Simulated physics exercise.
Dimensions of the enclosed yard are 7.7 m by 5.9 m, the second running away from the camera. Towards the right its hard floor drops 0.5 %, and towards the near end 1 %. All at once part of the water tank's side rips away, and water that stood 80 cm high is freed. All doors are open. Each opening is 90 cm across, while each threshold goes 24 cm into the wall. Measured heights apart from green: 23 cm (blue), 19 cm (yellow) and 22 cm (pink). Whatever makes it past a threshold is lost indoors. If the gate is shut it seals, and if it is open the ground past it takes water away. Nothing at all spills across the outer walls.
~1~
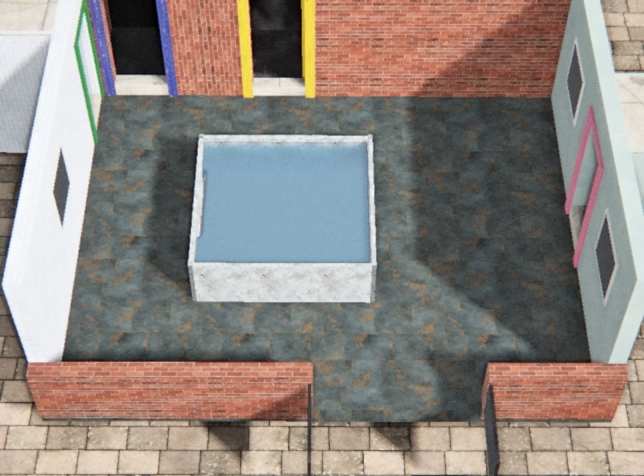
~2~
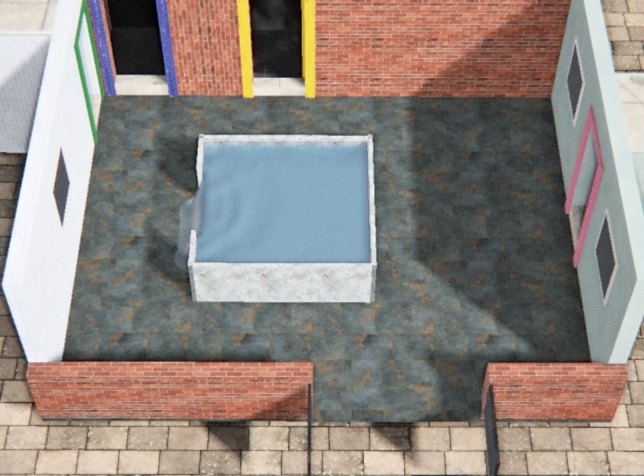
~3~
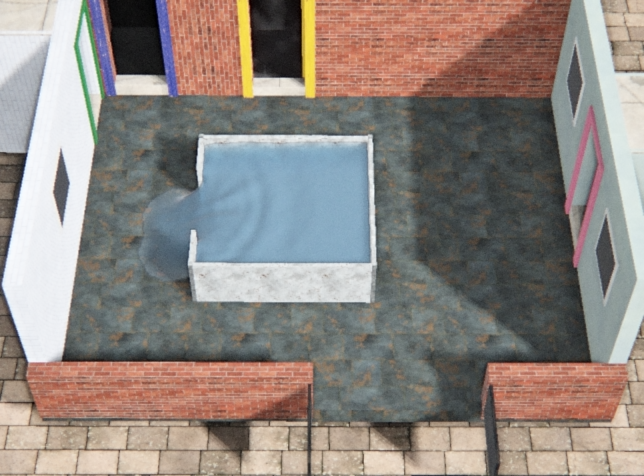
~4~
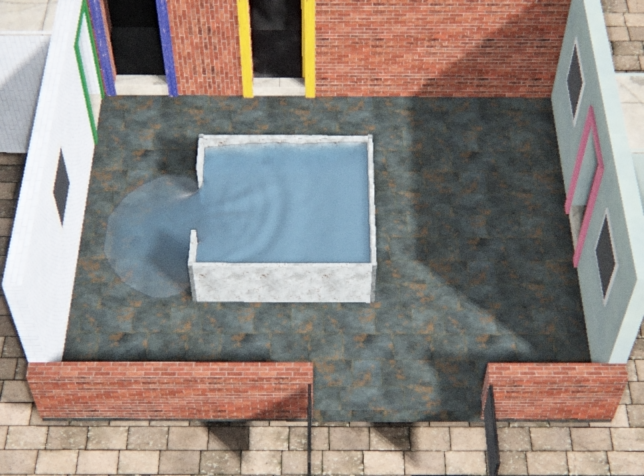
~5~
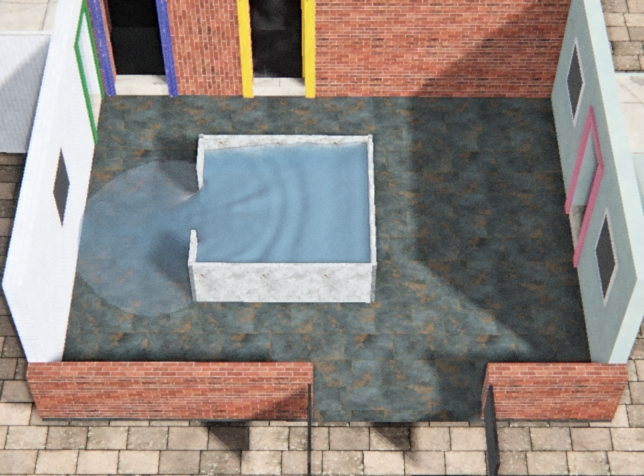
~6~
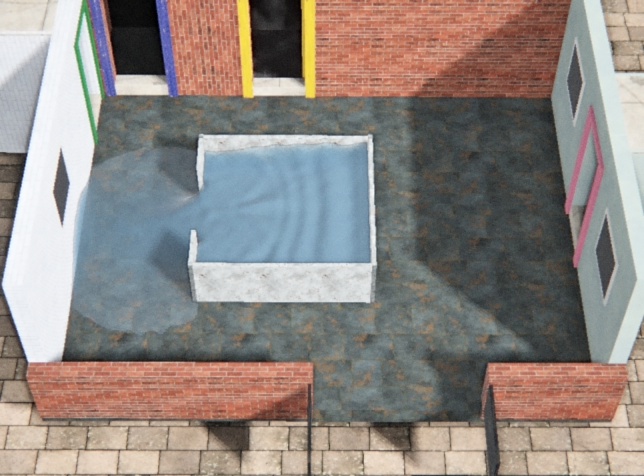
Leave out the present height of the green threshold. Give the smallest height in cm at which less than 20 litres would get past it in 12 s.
Close to 26 cm is just enough.
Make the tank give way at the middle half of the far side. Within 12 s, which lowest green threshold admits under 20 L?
Then 28 cm.
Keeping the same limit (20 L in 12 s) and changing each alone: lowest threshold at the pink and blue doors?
About 14.0 cm at pink and about 32 cm at blue.
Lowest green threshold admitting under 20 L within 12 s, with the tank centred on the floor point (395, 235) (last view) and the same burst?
It should be around 25 cm high.
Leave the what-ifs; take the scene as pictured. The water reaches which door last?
Last in order comes the pink door.
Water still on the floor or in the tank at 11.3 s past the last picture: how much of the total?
Share still there: Approx. 86 percent.
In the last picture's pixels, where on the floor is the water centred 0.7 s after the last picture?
(235, 236).
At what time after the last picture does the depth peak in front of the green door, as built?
Roughly 2.0 s.
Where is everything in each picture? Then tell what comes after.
In the first frame, the water tank at (284, 202) is whole and still, 80 cm deep; the green door at (90, 75) is dry.
In the second frame, water pours out at (201, 224) and has run 0.3 m, to (179, 262); about 12 cm deep outside, 80 cm at the back.
In the third frame, the gap is at (201, 225), the front 0.9 m out at (144, 258); the back of the water tank holds 80 cm.
In the fourth frame, the front is at (110, 252), 1.4 m from the gap at (201, 225); 2.5 m2 of floor is wet, 80 cm left at the back.
In the fifth frame, water pours out at (201, 225) and has run 1.9 m, to (77, 264); about 7 cm deep outside, 80 cm at the back.
In the sixth frame, the front is at (71, 303), 2.0 m from the gap at (201, 225); 5.5 m2 of floor is wet, 77 cm left at the back; 1.0 m in a straight line remain to the green door at (90, 75).
Then, 0.7 s after the last picture water covers 20 % of the floor, deepest (52 cm) near (93, 233); 11 cm at the green door, 0 litres in over its 12 cm threshold.
Then, 2.3 s after the last picture water covers 45 % of the floor, deepest (45 cm) near (59, 382); 22 cm at the green door, 29 litres in over its 12 cm threshold.
Then, 11.3 s after the last picture water covers 95 % of the floor, deepest (16 cm) near (381, 253); 8 cm at the green door, 159 litres in over its 12 cm threshold.
At the green door as built, the water peaked near 23 cm, 2.1 s after the last picture.
Run again over the same 12 s with other heights there, 27 litres in over 24 cm, 14 litres over 28 cm. The limit of 20 litres is kept from about 26 cm up.
